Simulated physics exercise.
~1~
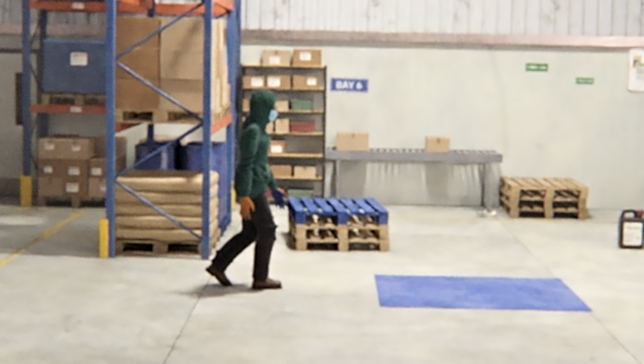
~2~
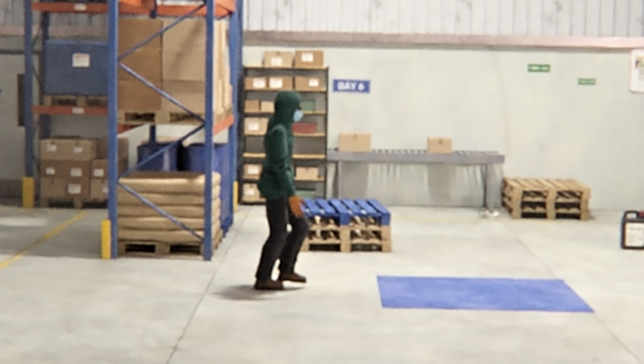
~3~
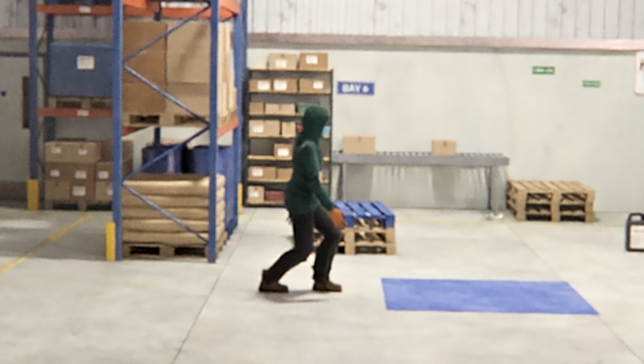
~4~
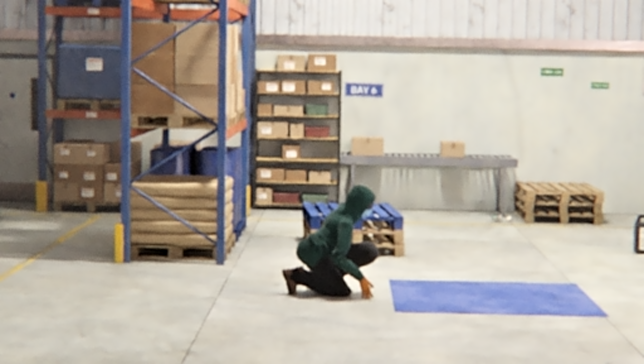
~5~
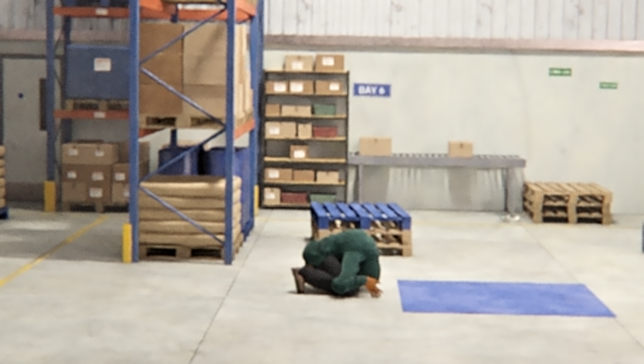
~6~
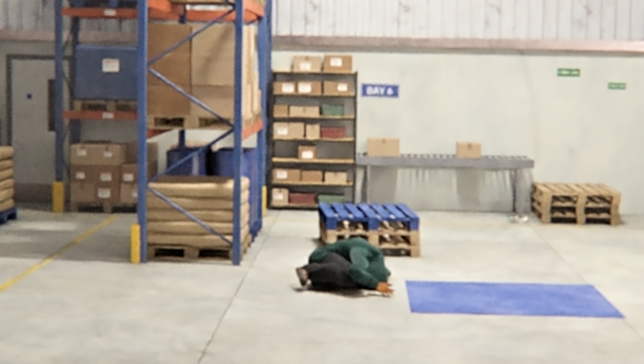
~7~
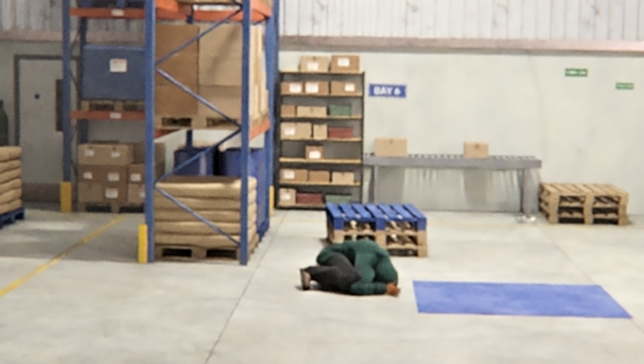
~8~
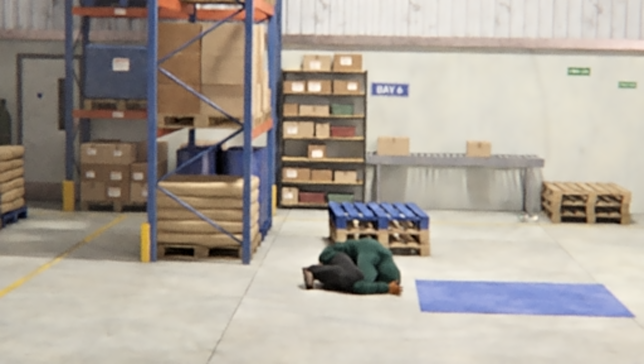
A person in a dark green hooded top, dark trousers, orange gloves and a face covering walks right across a pale warehouse floor, seen from across the room. Blue and orange racking with boxes and sacks stands at left, a blue-topped pallet and loaded shelves behind, a conveyor beyond, and a blue mat lies ahead at right. The walker slows, bends at the knees and sinks, hands reaching toward the floor, as the view pans slightly left. The body folds forward, then slumps onto its side. It ends curled and still, head, chest and hips all short of the mat's near edge.
